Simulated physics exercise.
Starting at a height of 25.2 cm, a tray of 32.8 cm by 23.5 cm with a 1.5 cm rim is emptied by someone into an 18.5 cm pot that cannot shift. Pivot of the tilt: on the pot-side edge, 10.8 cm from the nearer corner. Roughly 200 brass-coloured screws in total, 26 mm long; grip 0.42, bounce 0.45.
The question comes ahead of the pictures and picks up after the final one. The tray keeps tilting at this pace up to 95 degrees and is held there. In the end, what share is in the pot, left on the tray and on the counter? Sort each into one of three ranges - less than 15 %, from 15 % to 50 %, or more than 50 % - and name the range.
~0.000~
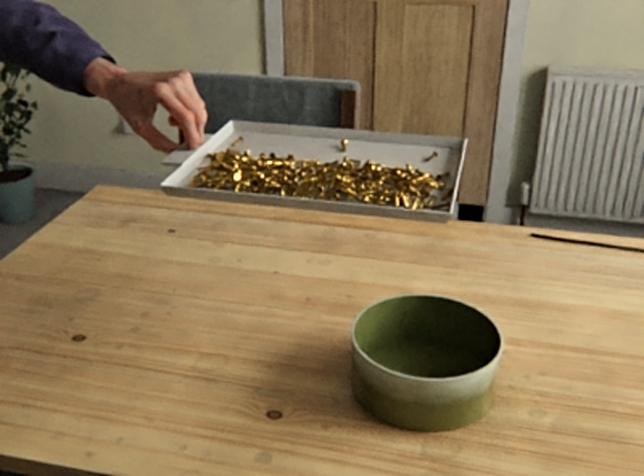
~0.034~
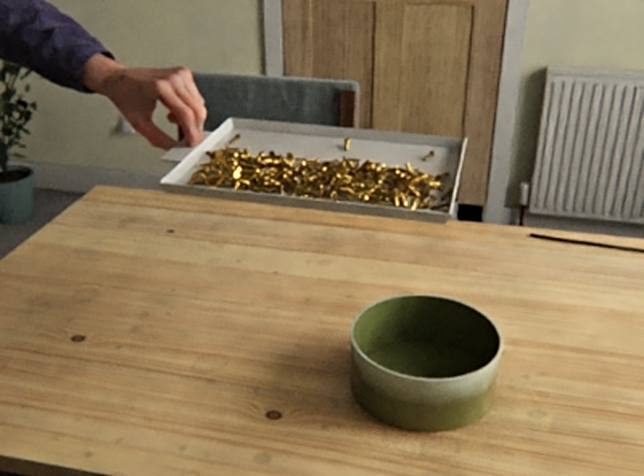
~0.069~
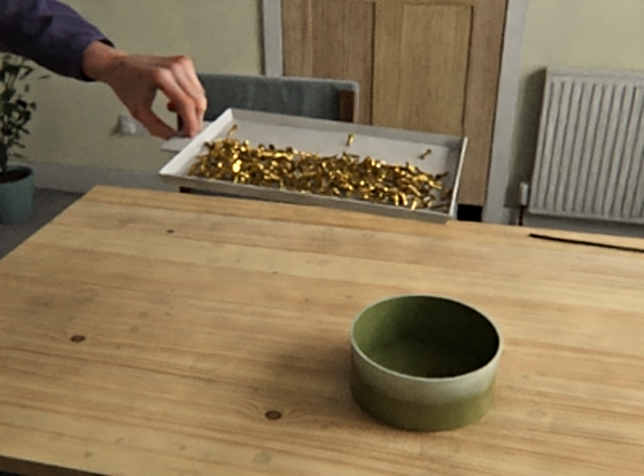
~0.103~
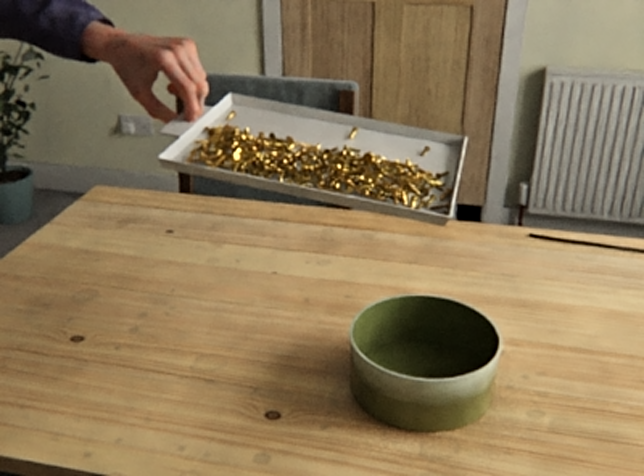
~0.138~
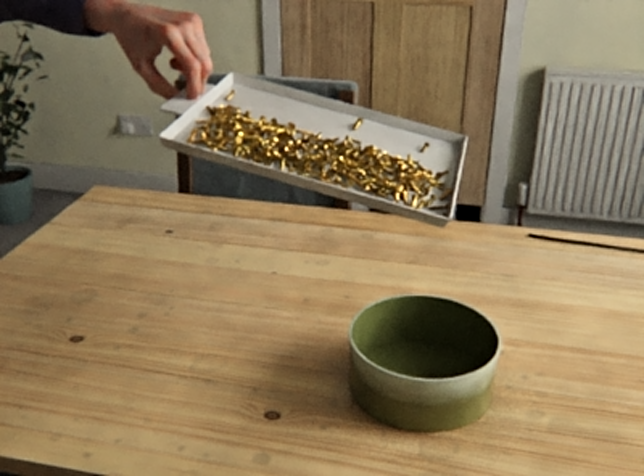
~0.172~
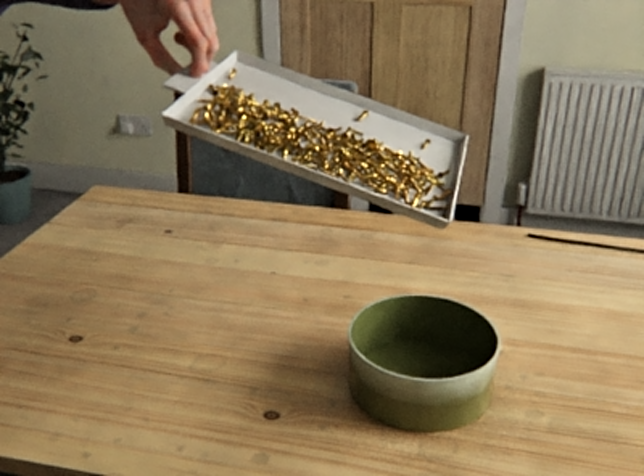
Ranges: Pot: From 15 % to 50 %; tray: Less than 15 %; counter: More than 50 %.
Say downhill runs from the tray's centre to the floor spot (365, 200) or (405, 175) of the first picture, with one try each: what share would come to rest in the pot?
I'd put it at about 75 per cent for the first tilt and about 5 per cent for the second.
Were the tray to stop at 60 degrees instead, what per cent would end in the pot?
The pot would get around 25 per cent.
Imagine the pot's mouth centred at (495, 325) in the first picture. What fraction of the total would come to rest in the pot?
About 75 per cent.
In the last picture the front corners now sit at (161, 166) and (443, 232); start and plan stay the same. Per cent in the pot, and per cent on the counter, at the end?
Pot 75 % / counter 25 %.
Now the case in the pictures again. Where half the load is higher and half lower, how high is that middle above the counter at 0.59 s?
The halfway mark sits at about 24 cm.
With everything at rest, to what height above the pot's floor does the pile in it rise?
It reaches roughly 1.5 cm.
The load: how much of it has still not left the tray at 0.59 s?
Roughly 60 per cent.
After 0.43 s, tilt 57 degrees; the tray holds 100 %, the pot 0 %.
Then, at 0.59 s, tilt 82 degrees; the tray holds 60 %, the pot 0 %.
Then, at 0.88 s, tilt 95 degrees; the tray holds 0 %, the pot 25 %.
At rest (1.9 s), pot 25 %, tray 0 %, counter 75 %.
